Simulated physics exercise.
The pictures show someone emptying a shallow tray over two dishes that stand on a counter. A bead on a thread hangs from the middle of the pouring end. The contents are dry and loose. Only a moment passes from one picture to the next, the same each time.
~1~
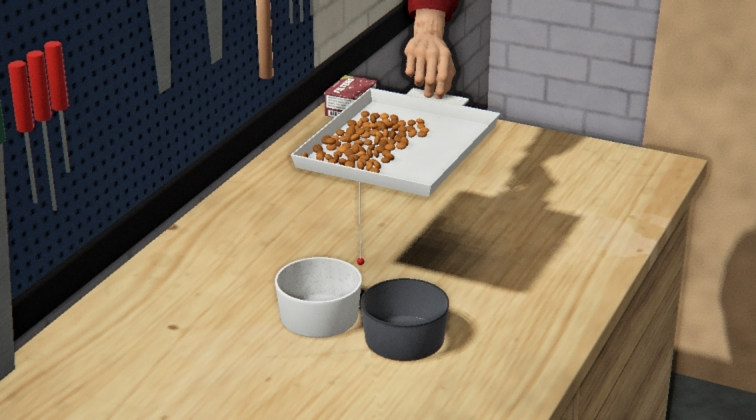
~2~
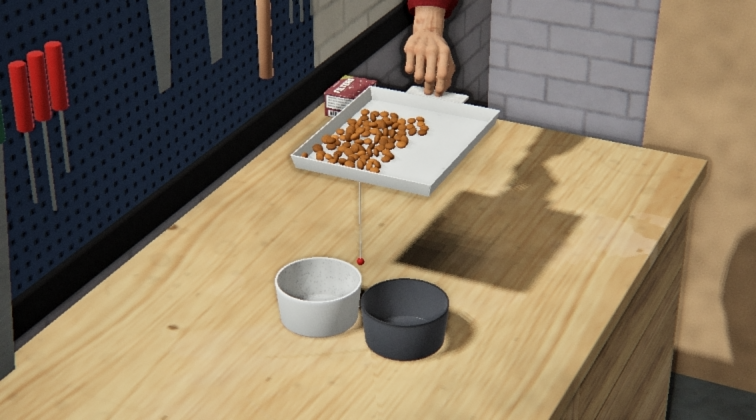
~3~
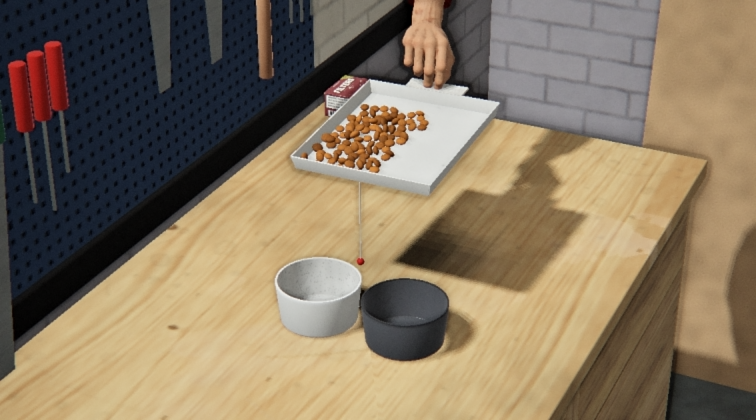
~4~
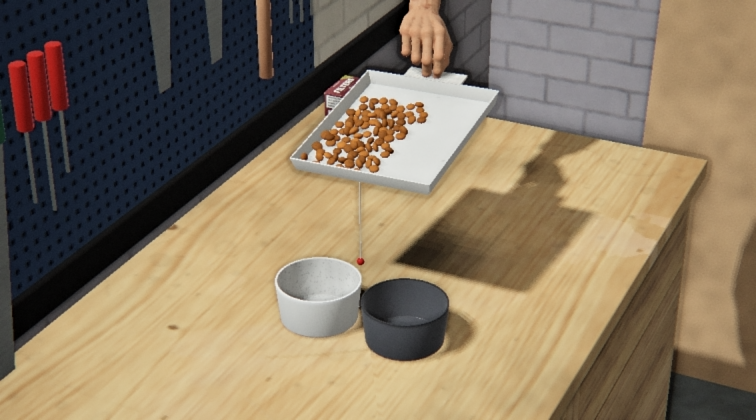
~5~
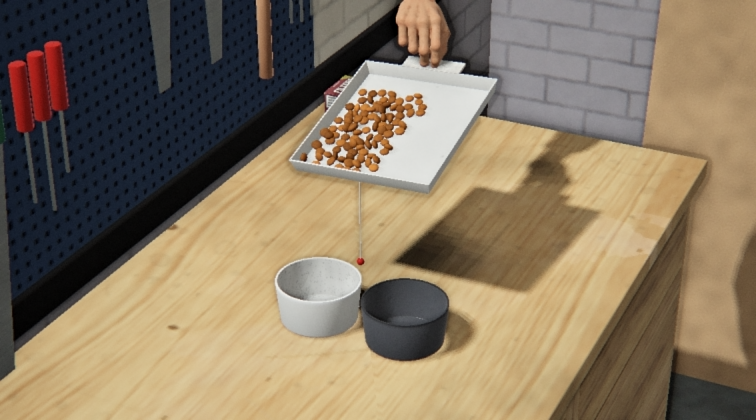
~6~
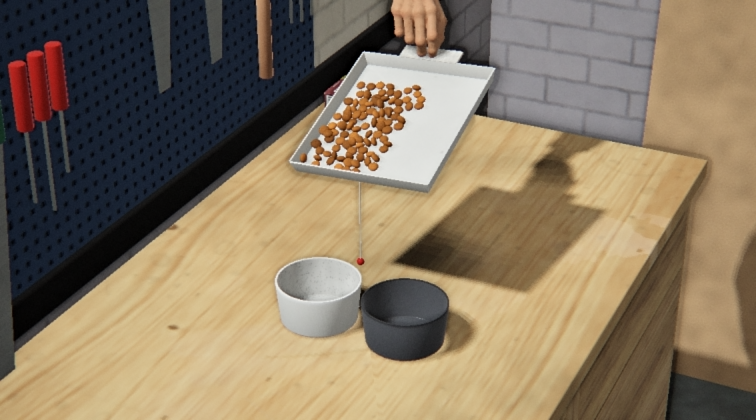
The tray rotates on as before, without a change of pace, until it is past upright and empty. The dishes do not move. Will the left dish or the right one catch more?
More goes to the left-hand dish.
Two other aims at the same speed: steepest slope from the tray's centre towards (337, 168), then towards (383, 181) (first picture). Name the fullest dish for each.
In turn: Left; the right one.
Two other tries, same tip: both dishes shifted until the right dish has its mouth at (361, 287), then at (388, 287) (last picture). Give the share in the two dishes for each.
The first gives 90 %, the second 80 %.
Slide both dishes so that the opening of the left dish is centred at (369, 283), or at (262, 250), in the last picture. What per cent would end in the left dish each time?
Roughly 20 per cent, and 10 per cent.
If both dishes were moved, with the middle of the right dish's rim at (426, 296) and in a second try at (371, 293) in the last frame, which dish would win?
At the first place the left one, at the second the left one.
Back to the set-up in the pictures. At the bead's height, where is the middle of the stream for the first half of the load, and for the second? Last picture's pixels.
Around (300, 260) and then (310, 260).
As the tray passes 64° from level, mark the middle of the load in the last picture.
Roughly at (331, 154).
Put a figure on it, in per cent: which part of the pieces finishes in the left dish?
About 80 per cent.
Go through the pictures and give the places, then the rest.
Corners of the pouring end at (296, 154) and (429, 183), level; middle of the load at (368, 142), bits of cat kibble; left dish at (299, 316); right dish at (386, 339); bead on its thread at (361, 261), in the first frame.
Corners of the pouring end at (296, 154) and (429, 183), level; middle of the load at (368, 141), in the second frame.
Corners of the pouring end at (295, 155) and (428, 183), tipped barely, lowest at the left corner; middle of the load at (368, 139), in the third frame.
Corners of the pouring end at (295, 157) and (427, 182), tipped a little, lowest at the left corner; middle of the load at (367, 134), in the fourth frame.
Corners of the pouring end at (294, 158) and (427, 182), tipped a little, lowest at the left corner; middle of the load at (366, 130), in the fifth frame.
Corners of the pouring end at (294, 160) and (426, 182), tipped clearly, lowest at the left corner; middle of the load at (365, 126); left dish at (299, 316); right dish at (386, 339), in the sixth frame.
Soon after the last picture, tray tipped steeply; nearly all on the tray; a stray few in the air.
A little later, tray tipped past a quarter turn; about a quarter on the tray; a stray few in the right dish; about half in the left dish; a small part outside both; about a quarter in the air.
Later still, tray tipped past a quarter turn; a stray few in the right dish; most in the left dish; about a quarter outside both.
At rest, tray tipped past a quarter turn; a stray few in the right dish; most in the left dish; about a quarter outside both.
